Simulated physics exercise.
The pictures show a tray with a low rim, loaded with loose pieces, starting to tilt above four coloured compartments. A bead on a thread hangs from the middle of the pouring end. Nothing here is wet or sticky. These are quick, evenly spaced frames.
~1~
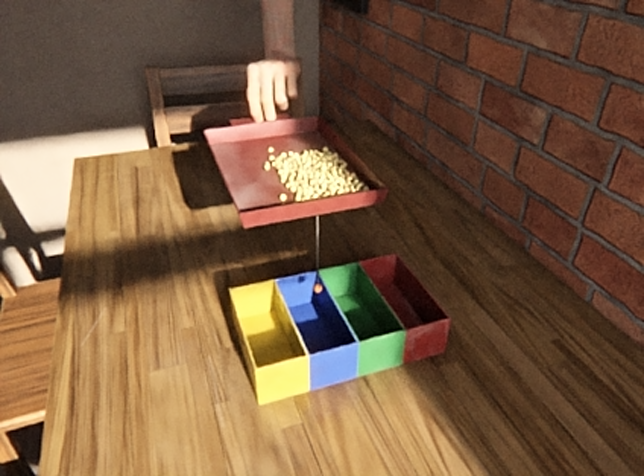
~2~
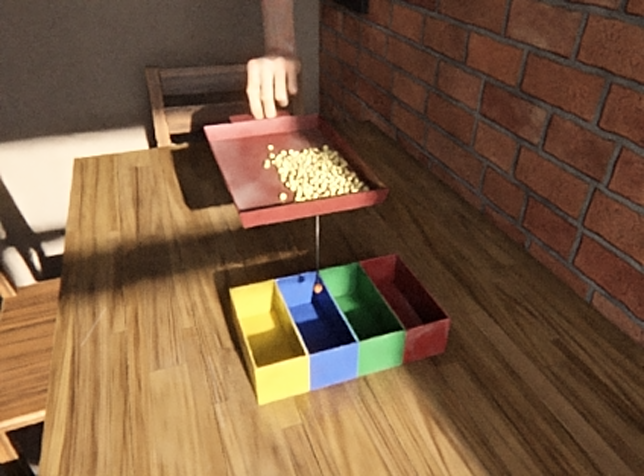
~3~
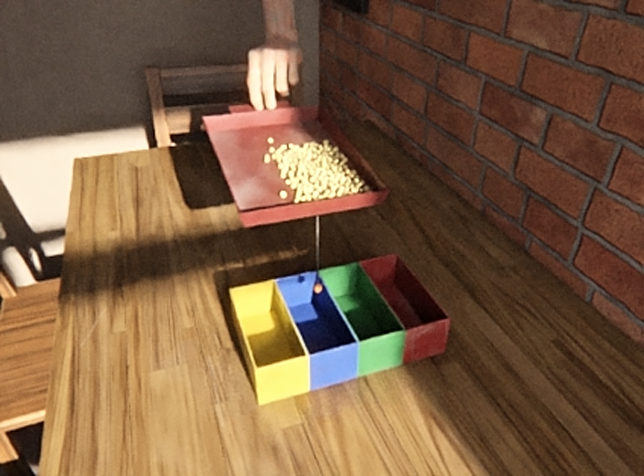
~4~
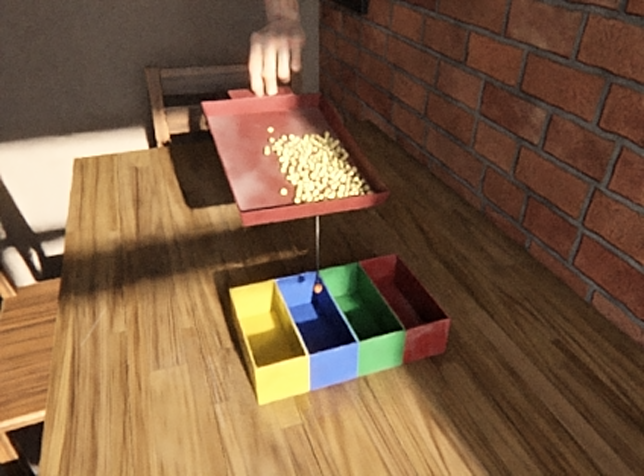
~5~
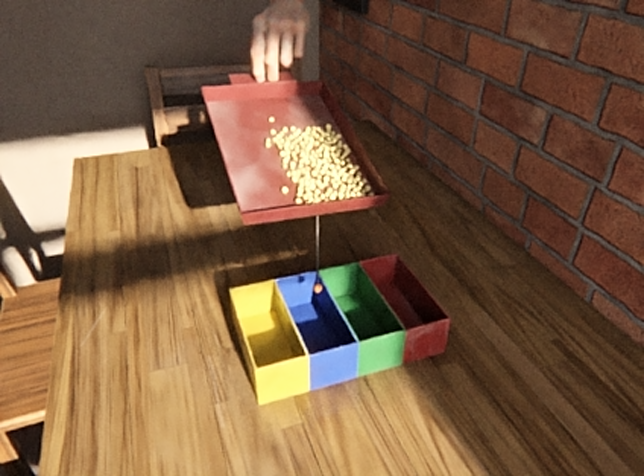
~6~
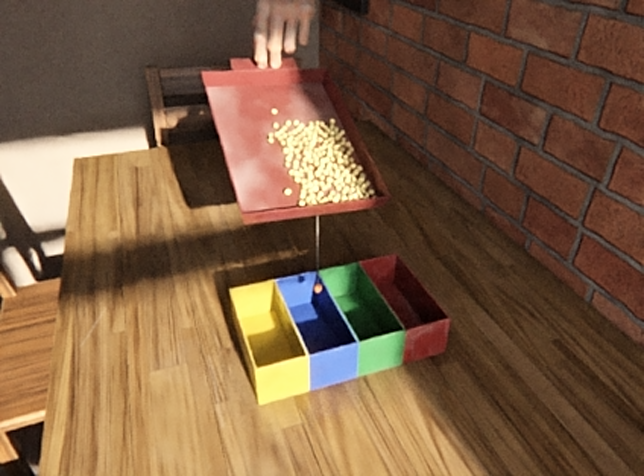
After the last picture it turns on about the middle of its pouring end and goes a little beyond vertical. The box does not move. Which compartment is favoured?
It favours the green compartment.
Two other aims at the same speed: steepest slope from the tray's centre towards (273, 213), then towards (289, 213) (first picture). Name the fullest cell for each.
At the first place that yellow cell, at the second yellow.
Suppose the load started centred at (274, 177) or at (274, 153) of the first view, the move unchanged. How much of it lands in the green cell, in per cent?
First some 40, then 50 per cent.
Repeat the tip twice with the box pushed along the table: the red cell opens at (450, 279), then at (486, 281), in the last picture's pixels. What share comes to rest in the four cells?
The first gives 100 %, the second 90 %.
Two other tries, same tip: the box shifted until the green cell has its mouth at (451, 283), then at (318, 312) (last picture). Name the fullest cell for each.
One: The cell in yellow. Two: The red cell.
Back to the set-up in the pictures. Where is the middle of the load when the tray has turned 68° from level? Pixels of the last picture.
Near (345, 186).
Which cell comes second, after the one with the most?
In second place: Red.
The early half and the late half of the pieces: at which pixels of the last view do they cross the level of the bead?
First near (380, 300), later near (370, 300).
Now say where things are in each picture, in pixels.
In the first frame, corners of the pouring end (243, 211) and (384, 187), level; middle of the load (317, 175), soya beans; bead on its thread (318, 288); yellow cell (283, 377); blue cell (334, 363); green cell (381, 350); red cell (426, 338).
In the second frame, corners of the pouring end (243, 211) and (384, 187), level; middle of the load (317, 174).
In the third frame, corners of the pouring end (244, 211) and (385, 188), tipped barely, lowest at the right corner; middle of the load (317, 170).
In the fourth frame, corners of the pouring end (244, 211) and (385, 190), tipped a little, lowest at the right corner; middle of the load (318, 166).
In the fifth frame, corners of the pouring end (245, 211) and (386, 192), tipped clearly, lowest at the right corner; middle of the load (319, 162).
In the sixth frame, corners of the pouring end (246, 211) and (387, 194), tipped clearly, lowest at the right corner; middle of the load (323, 161), almost all on the move; yellow cell (283, 377); blue cell (334, 363); green cell (381, 350); red cell (426, 338).
Just after the last frame, tray tipped steeply; almost all on the tray; just a few falling or outside the box.
A moment on, tray tipped past a quarter turn; about a tenth on the tray; roughly a third in the green cell; roughly a quarter in the red cell; about a tenth in the blue cell; roughly a quarter falling or outside the box.
Further on, tray tipped past a quarter turn; roughly half in the green cell; roughly a quarter in the red cell; roughly a quarter in the blue cell; just a few falling or outside the box.
When it is over, tray tipped past a quarter turn; roughly half in the green cell; roughly a quarter in the red cell; roughly a quarter in the blue cell; not one in the yellow cell; just a few outside the box.
